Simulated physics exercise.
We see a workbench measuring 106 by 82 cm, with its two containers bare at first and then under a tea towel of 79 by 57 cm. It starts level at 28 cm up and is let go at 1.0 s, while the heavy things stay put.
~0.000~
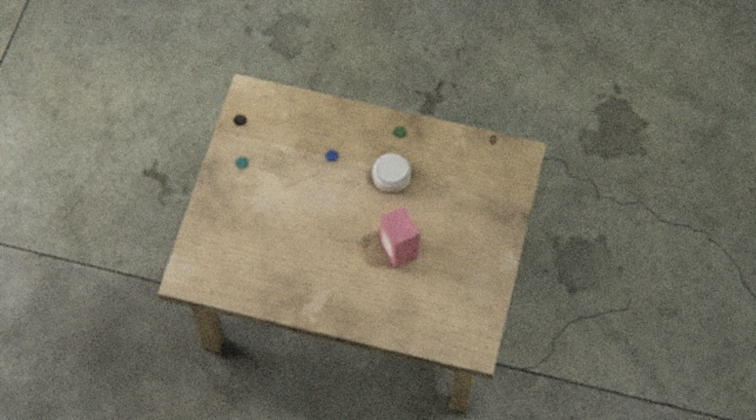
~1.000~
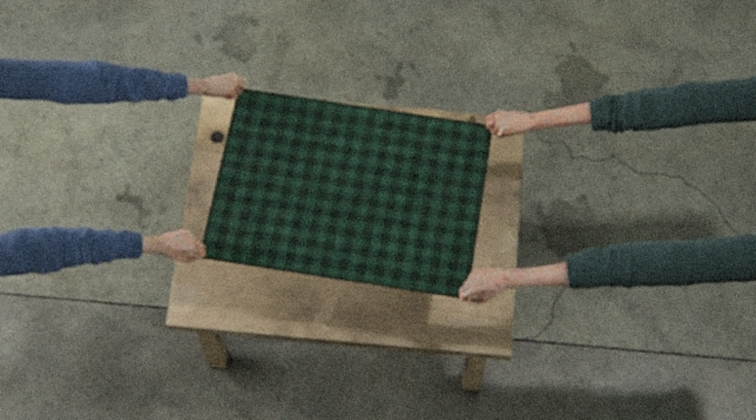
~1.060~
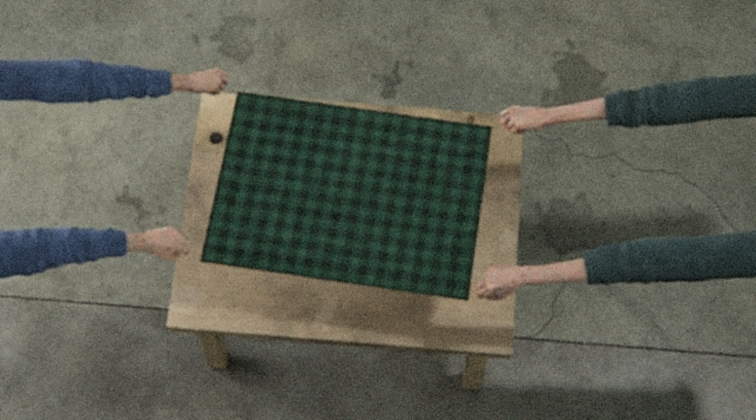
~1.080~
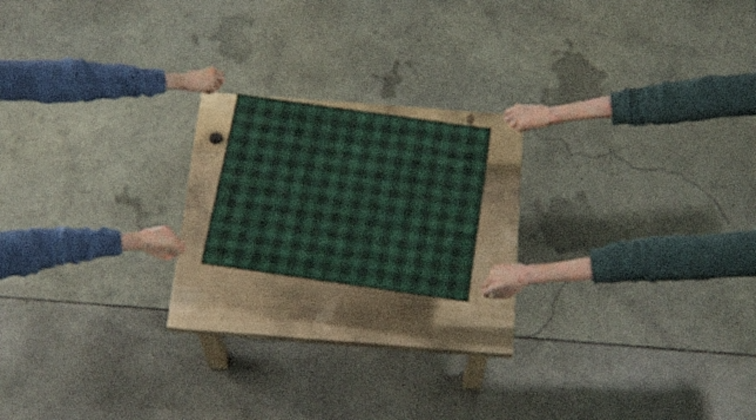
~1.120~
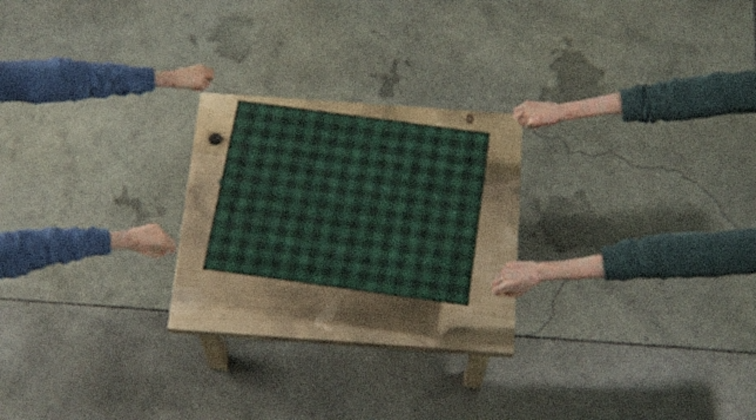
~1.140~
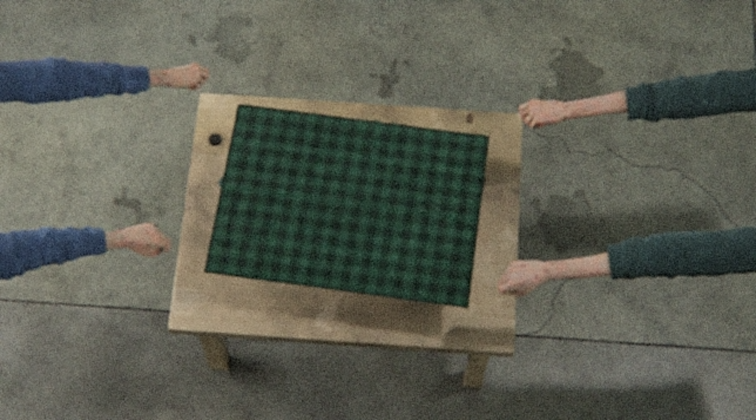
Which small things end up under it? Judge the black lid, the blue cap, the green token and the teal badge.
In order: The black lid remains in the open; the blue cap vanishes under it; the green token still shows; the teal badge stays uncovered.
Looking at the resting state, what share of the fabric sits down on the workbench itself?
40 %, roughly.
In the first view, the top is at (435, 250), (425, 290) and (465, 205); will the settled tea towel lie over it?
First spot shrouded, second shrouded, third shrouded.
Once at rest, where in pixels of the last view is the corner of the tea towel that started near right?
That corner settles near pixel (442, 299) in the last view.
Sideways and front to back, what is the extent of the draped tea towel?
About 70 cm wide by 56 cm front to back.
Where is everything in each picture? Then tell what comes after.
In the first picture, black lid (240, 120); blue cap (332, 155); green token (400, 132); teal badge (241, 162); pink carton (400, 225), 18 cm tall; white bottle (392, 168), 6 cm tall.
In the second picture, tea towel corners (199, 258) (238, 88) (493, 125) (467, 300); highest point 28 cm, lowest 28 cm.
In the third picture, tea towel corners (200, 262) (238, 91); highest point 26 cm, lowest 26 cm.
In the fourth picture, tea towel corners (201, 264) (238, 94); highest point 25 cm, lowest 25 cm.
In the fifth picture, tea towel corners (203, 269) (238, 100); highest point 22 cm, lowest 21 cm.
In the sixth picture, tea towel corners (204, 273) (238, 104) (489, 137) (468, 308); highest point 20 cm, lowest 19 cm.
After 1.3 s, 35 % of it is down, spanning 73 by 57 cm, above blue cap.
After 1.5 s, 35 % of it is down, spanning 70 by 58 cm, above blue cap.
After 1.7 s, 40 % of it is down, spanning 69 by 57 cm, above blue cap.
After 1.9 s, 40 % of it is down, spanning 69 by 57 cm, above blue cap.
After 2.7 s, 40 % of it is down, spanning 69 by 57 cm, above blue cap.
